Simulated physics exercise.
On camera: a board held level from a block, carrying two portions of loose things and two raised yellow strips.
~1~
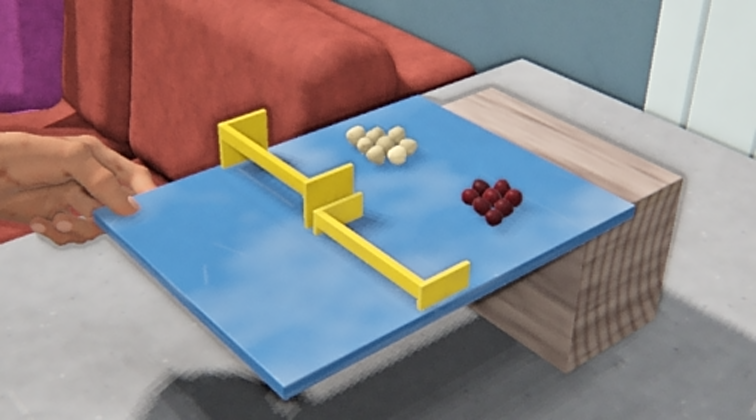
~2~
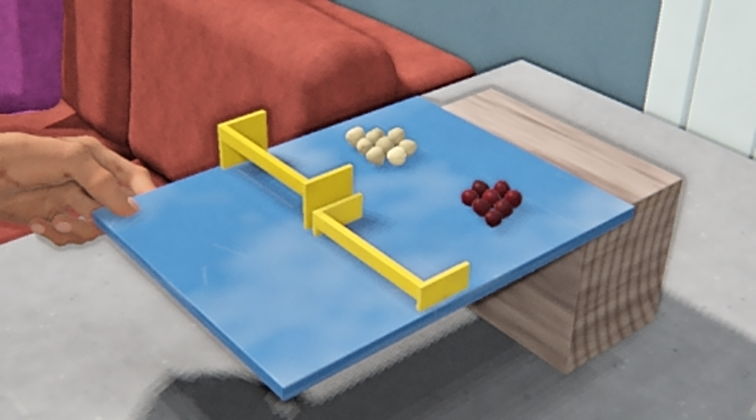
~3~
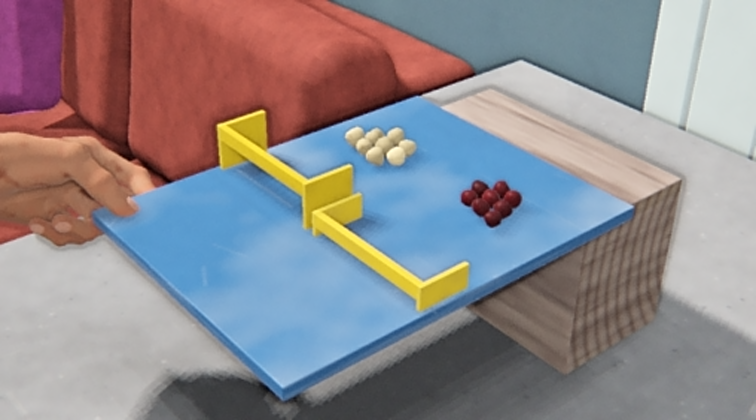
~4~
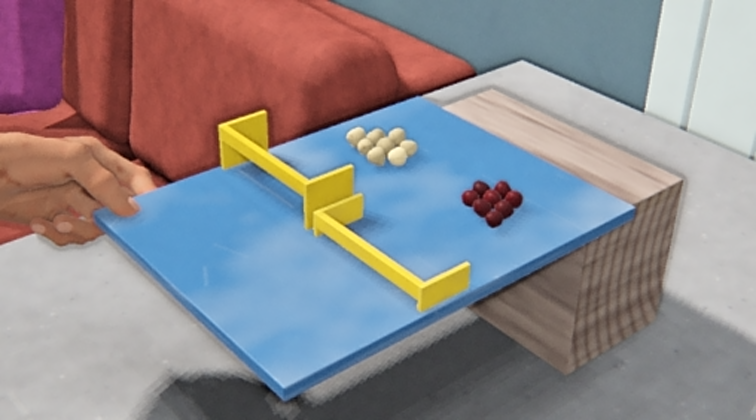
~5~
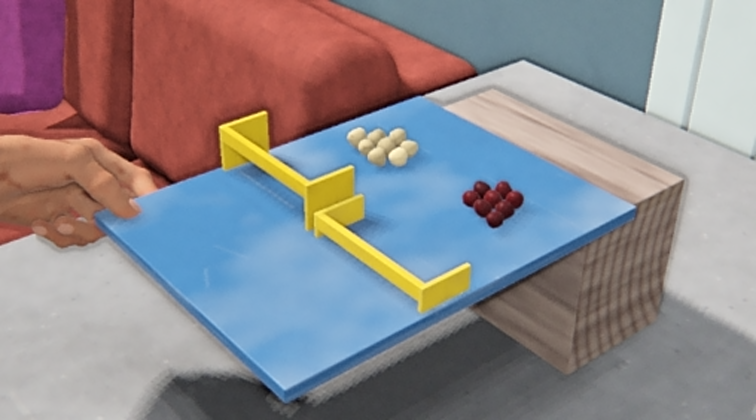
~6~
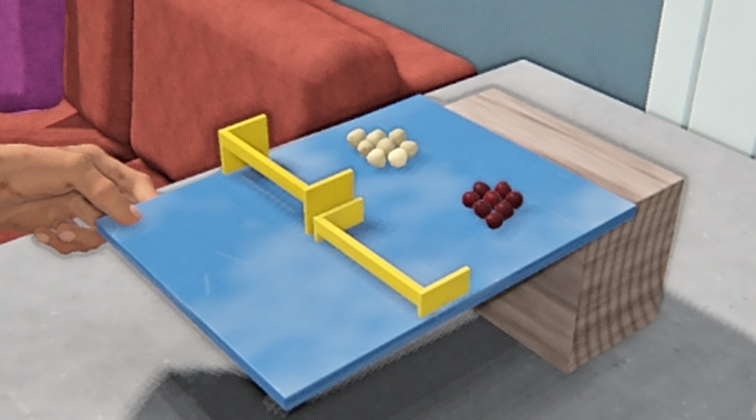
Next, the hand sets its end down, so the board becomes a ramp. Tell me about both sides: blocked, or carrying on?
Here the front portion ends behind the gate, and the back portion rolls on past the gate.
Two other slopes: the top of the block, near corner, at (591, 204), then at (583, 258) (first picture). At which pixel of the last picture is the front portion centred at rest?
Around (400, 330) in the first try, (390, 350) in the second.
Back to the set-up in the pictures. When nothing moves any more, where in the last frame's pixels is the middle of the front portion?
Around (393, 337).
Then, 0.77 s later than the last frame, board sloping at 17°; front portion on its way down; back portion on its way down.
Then, 1.43 s later than the last frame, board sloping at 30°; front portion has reached its gate; back portion every one past its gate.
Then, 2.01 s later than the last frame, board resting at 31°; front portion has reached its gate; back portion every one past its gate.
When it is over, board resting at 31°; front portion gathered behind its gate; back portion every one past its gate.
